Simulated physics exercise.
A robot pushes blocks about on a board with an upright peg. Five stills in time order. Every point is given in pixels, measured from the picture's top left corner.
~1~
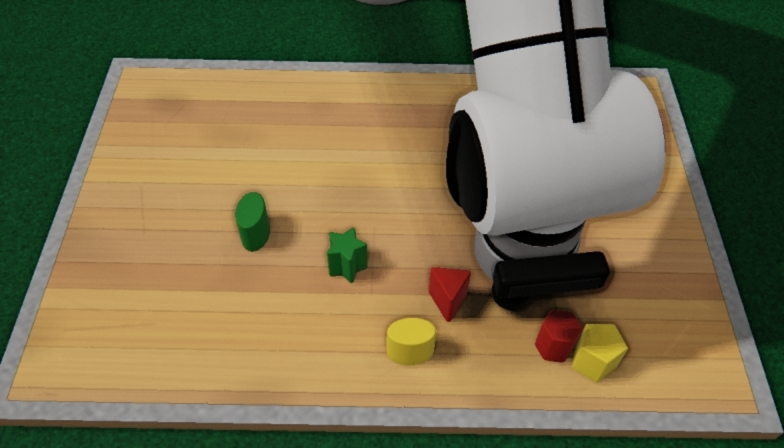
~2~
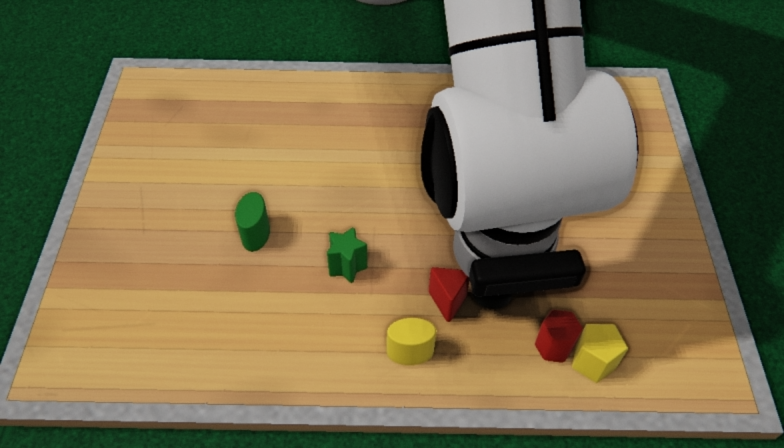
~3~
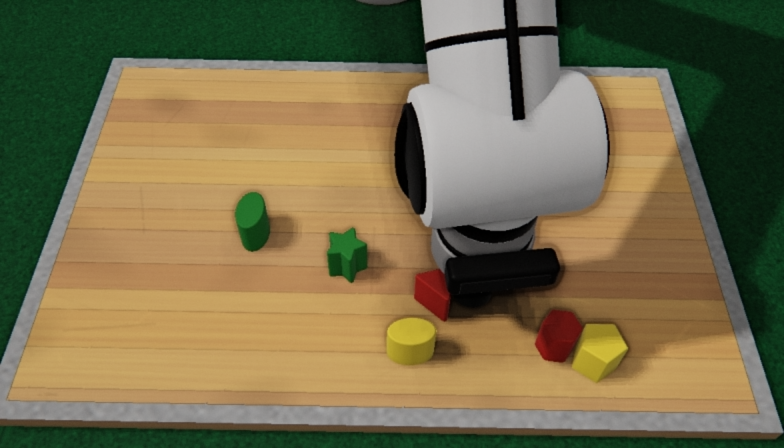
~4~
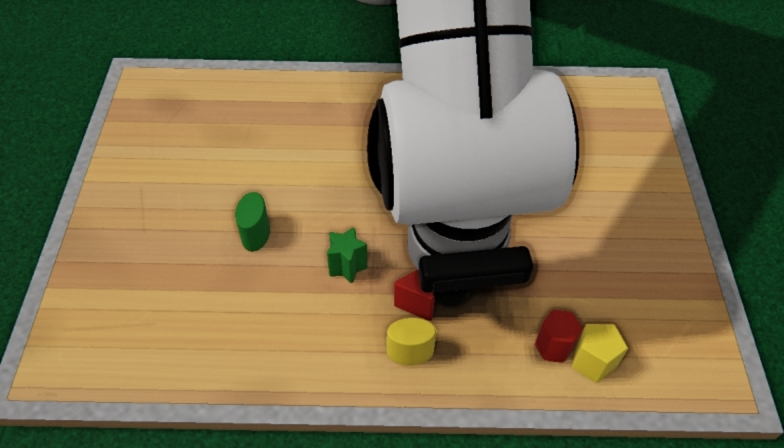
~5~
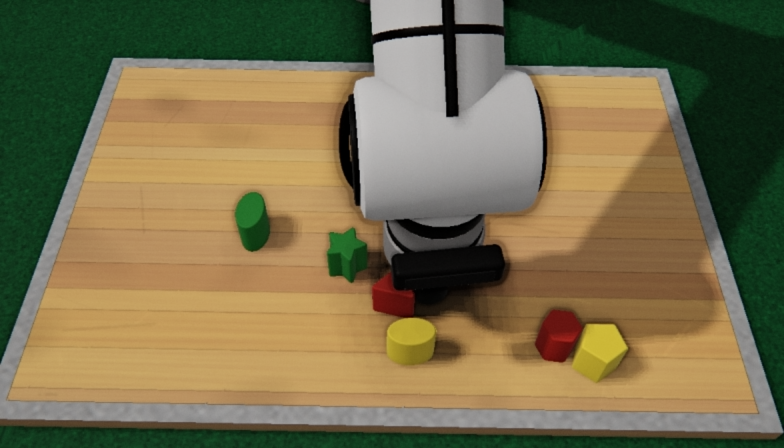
On a wooden board, a robot arm moves left and pushes a red block left.
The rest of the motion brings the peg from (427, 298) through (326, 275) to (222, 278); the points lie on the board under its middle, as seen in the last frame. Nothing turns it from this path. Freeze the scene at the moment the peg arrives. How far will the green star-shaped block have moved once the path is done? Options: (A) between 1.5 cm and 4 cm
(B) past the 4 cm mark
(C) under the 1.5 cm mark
(B)
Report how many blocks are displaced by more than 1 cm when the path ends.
I expect two blocks to be moved by more than 1 cm.
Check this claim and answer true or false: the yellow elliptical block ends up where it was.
That is true.
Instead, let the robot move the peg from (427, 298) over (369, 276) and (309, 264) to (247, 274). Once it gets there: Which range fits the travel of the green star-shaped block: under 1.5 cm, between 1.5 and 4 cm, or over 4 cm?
It travels more than 4 cm.
What follows on the original path. One third of the way, peg at (358, 270); green star-shaped block at (333, 238); red triangle at (340, 282), turned 55° anticlockwise.
Two thirds of the way, peg at (289, 263); green star-shaped block at (290, 222), turned 50° clockwise; red triangle at (337, 283), turned 65° anticlockwise.
At the end, peg at (219, 267); green elliptical block not moved; green star-shaped block at (288, 222), turned 65° clockwise; red triangle at (337, 283), turned 65° anticlockwise; yellow elliptical block not moved.
